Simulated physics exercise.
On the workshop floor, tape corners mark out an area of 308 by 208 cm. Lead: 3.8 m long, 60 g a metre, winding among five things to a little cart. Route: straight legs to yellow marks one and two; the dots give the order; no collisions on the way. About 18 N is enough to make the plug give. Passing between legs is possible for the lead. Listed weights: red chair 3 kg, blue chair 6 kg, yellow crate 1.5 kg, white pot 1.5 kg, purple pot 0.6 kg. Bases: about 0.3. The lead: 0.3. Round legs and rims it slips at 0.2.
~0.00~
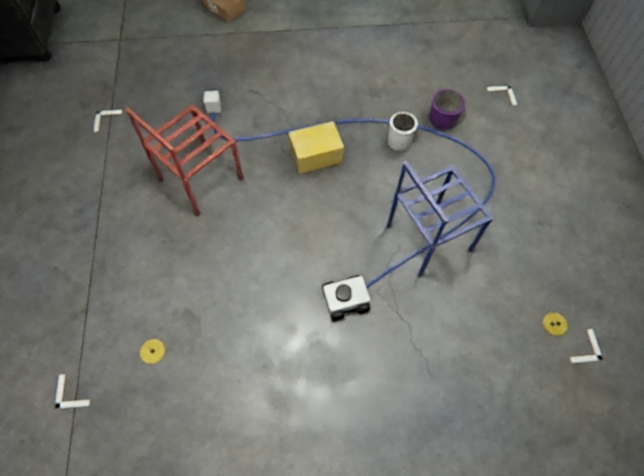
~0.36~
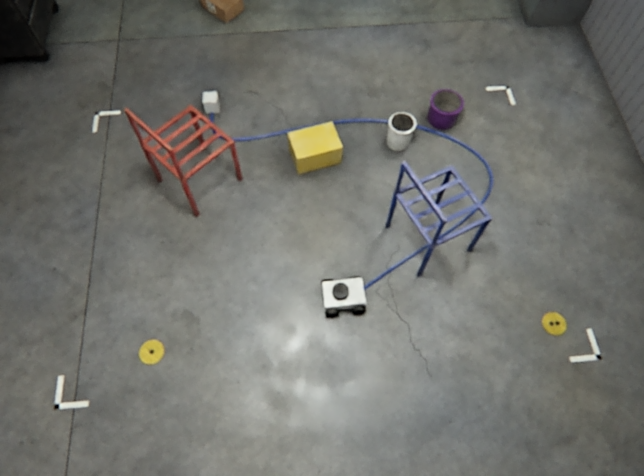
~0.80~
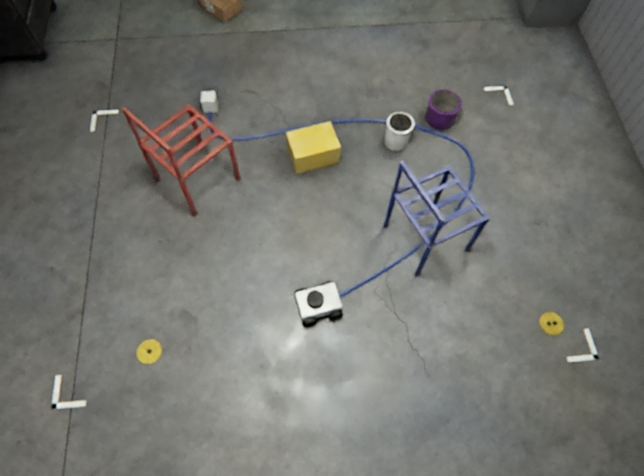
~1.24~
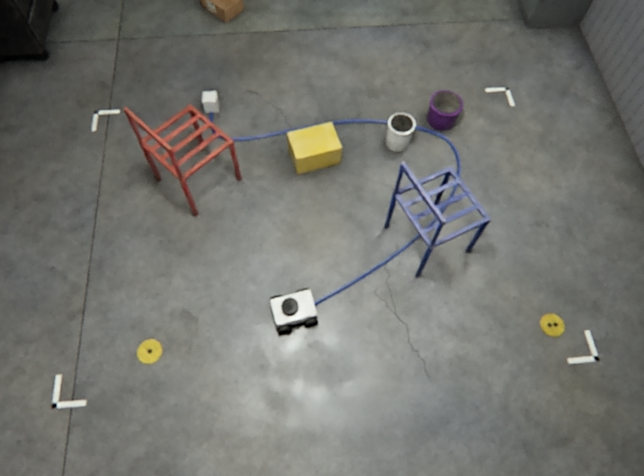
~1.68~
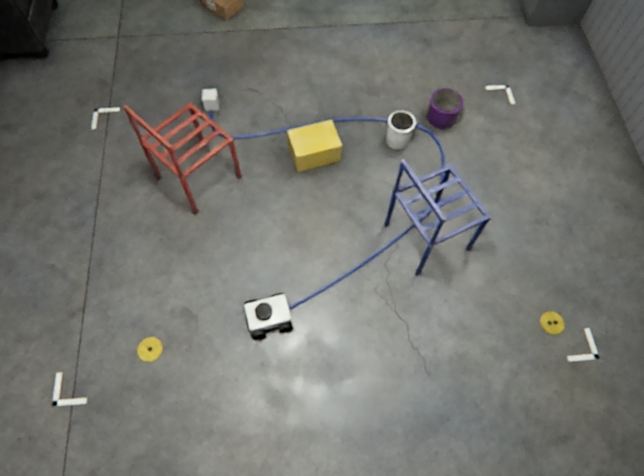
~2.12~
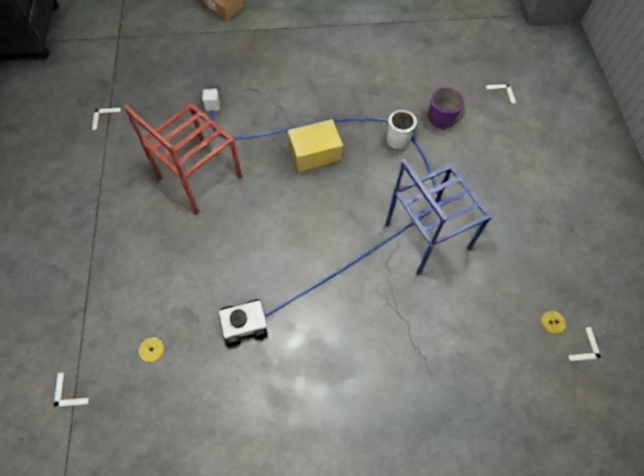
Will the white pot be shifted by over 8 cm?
That one ends up elsewhere.
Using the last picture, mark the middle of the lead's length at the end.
(423, 208), roughly.
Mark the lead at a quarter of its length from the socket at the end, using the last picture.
That spot lies close to pixel (334, 137) in the last view.
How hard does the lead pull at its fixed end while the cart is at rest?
The pull at the fixed end comes to around 0 N.
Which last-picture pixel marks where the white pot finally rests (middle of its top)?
It stops around pixel (381, 149).
At 4.3 s, cart at (182, 347), lead slack at the fixed end; white pot 29 cm off its start, blue chair 2 cm off its start.
At 6.5 s, cart at (312, 338), lead slack at the fixed end; white pot 29 cm off its start, blue chair 2 cm off its start.
At 8.6 s, cart at (442, 329), lead slack at the fixed end; white pot 29 cm off its start at (381, 149), blue chair 2 cm off its start at (438, 202).
At 10.8 s, cart at (554, 322), lead slack at the fixed end; white pot 29 cm off its start, blue chair 2 cm off its start.
At 11.2 s, cart at (554, 322), lead slack at the fixed end; white pot 29 cm off its start at (381, 149), blue chair 2 cm off its start at (438, 202).
